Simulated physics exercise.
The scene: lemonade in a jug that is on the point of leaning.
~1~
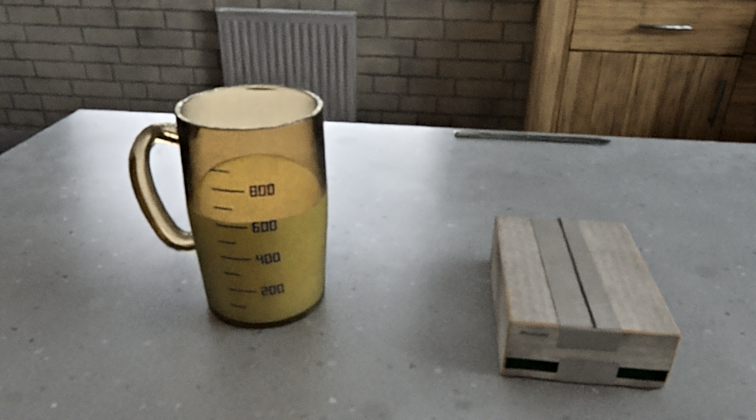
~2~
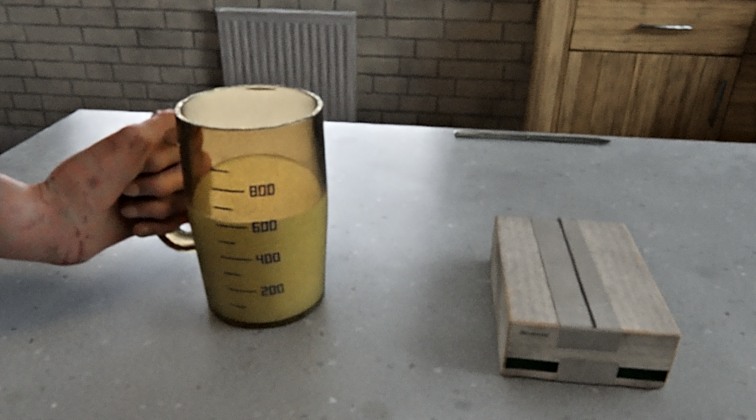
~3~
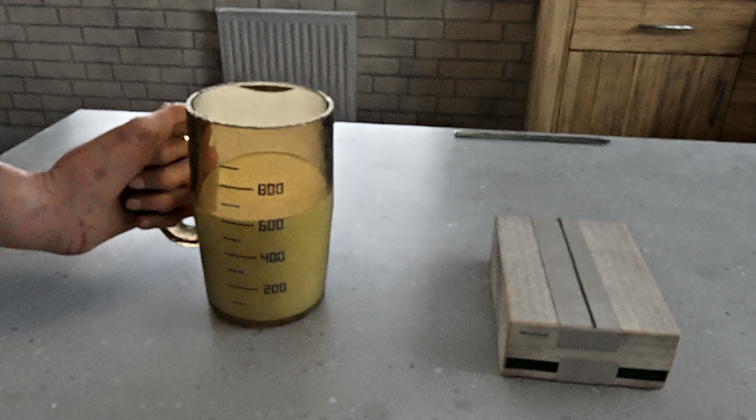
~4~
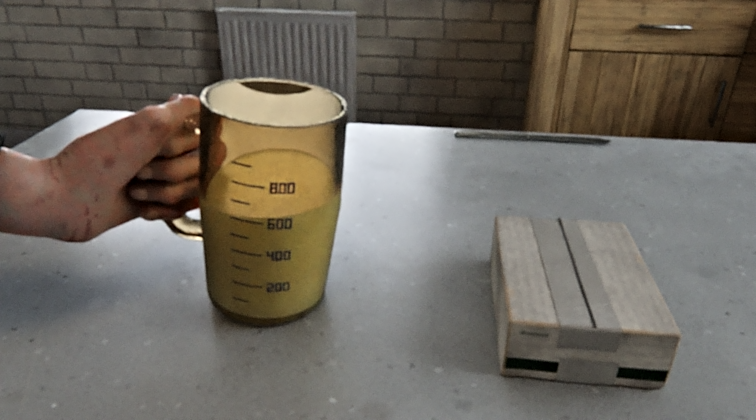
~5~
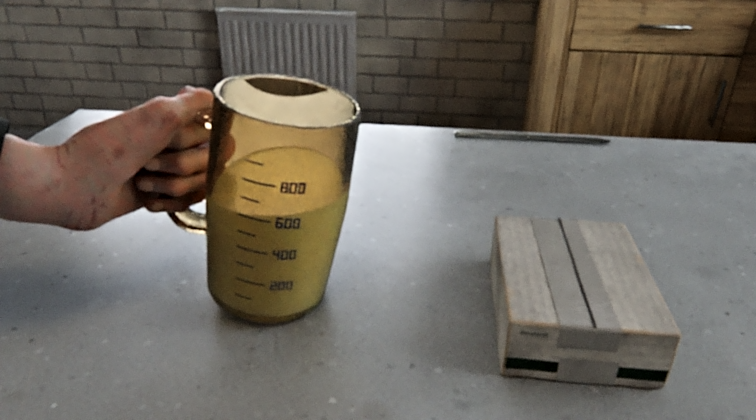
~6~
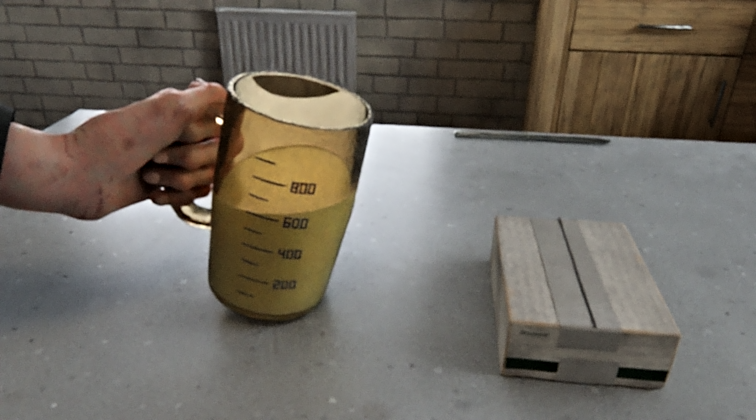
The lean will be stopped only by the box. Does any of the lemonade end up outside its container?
Yes.
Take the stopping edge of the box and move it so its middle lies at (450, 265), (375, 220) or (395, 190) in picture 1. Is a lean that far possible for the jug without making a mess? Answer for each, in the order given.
In order: Sloshes out; survives; survives.
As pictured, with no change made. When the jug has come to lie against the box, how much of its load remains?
It comes to about 55 in a hundred.
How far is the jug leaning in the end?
It settles at about 70 degrees from upright.
A moment on, the jug leans by about 40°; all is still inside.
Further on, the jug leans by about 60°; a puddle lies under it; nearly all of the lemonade is inside.
When it is over, the jug leans by about 70°, against the box; a puddle lies under it; about half of the lemonade is inside.
